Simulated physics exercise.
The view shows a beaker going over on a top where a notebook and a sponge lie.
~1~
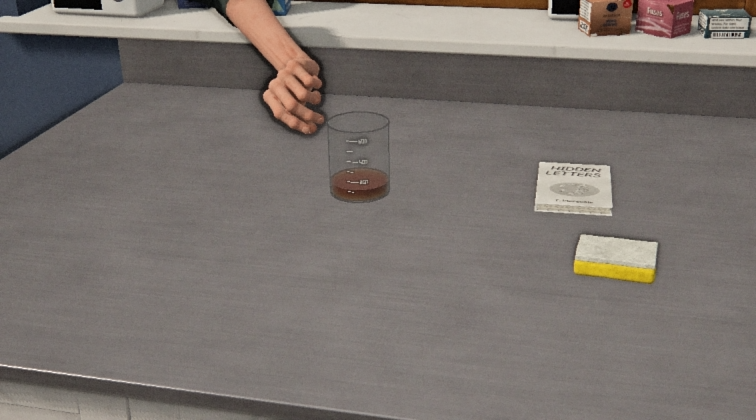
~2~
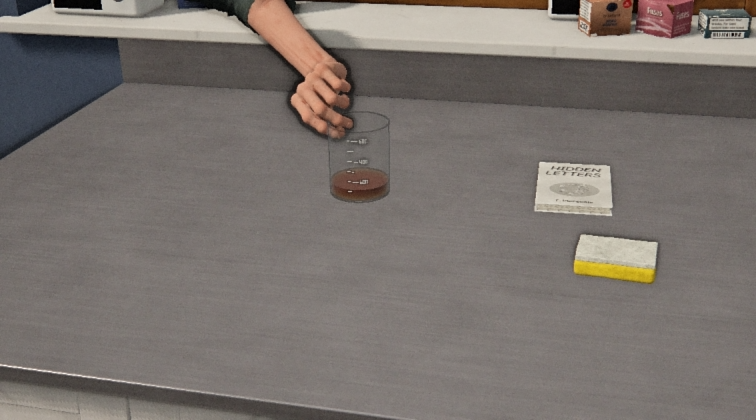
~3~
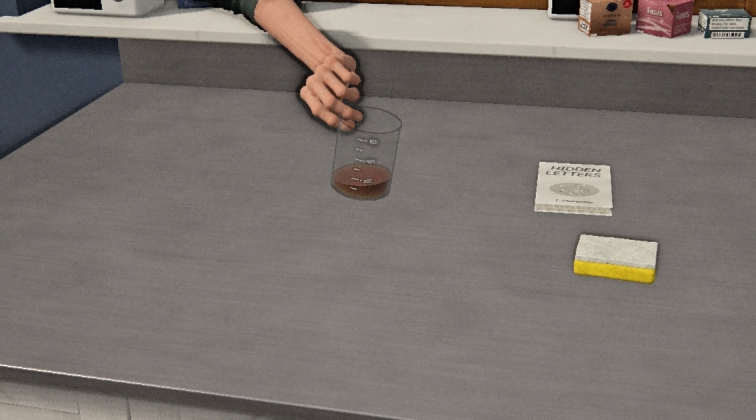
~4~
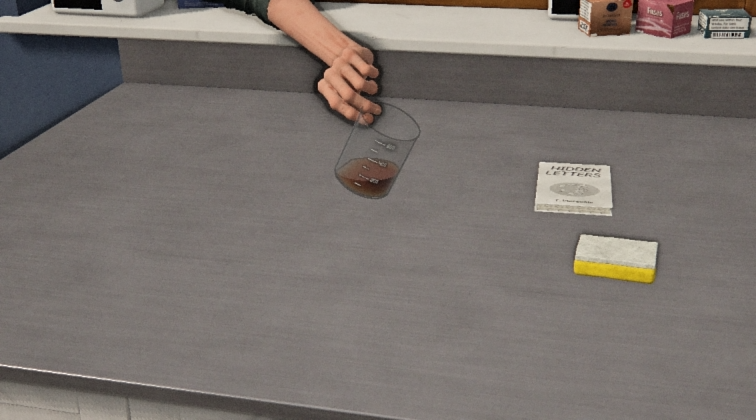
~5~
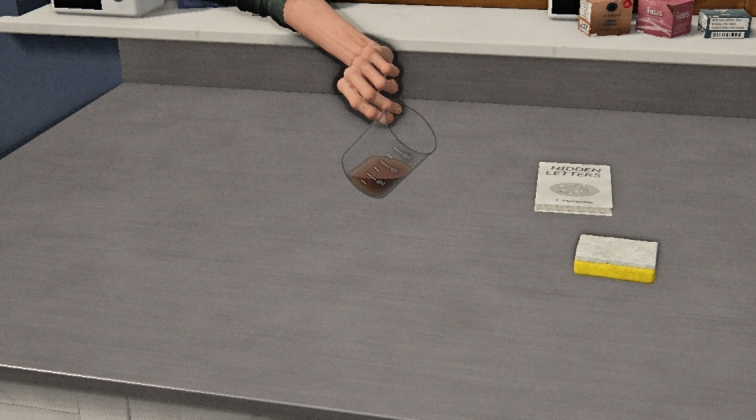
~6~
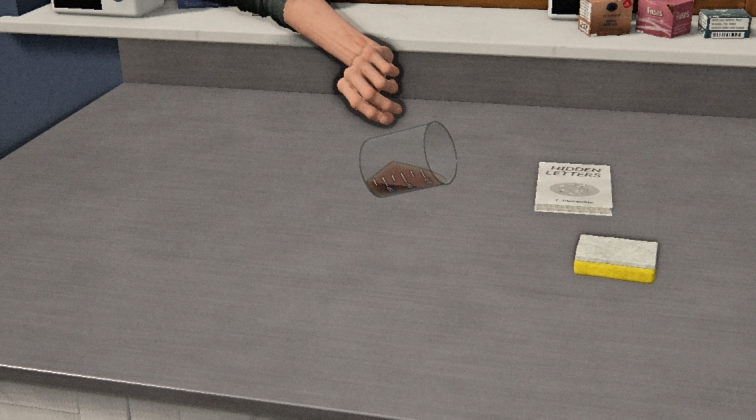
A clear beaker holding a little reddish-brown liquid tips over on a grey countertop, seen from slightly above by a still camera. To its right lie a pale notebook and, nearer, a white-and-yellow sponge, with small boxes on a white ledge behind. A hand reaches in from the back and pushes the beaker's rim rightward, and the beaker leans further and further right, its liquid shifting inside.
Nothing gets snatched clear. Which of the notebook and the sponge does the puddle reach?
In order: The notebook gets caught in it I'd say; the sponge gets caught in it I'd say.
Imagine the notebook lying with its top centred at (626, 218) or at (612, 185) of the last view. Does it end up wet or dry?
The first try leaves it sitting in the spill; the second leaves it sitting in the spill.
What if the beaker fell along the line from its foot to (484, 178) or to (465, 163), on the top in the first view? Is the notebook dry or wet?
Case one, the item is caught; case two, the item is caught.
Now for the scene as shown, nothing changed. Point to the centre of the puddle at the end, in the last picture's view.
(617, 240).
Shortly, the puddle covers about as much as a plate; the notebook is soaking at its edge; the sponge is soaking at its edge.
At the finish, the puddle covers about as much as a plate; the notebook is soaking at its edge; the sponge is soaking at its edge.
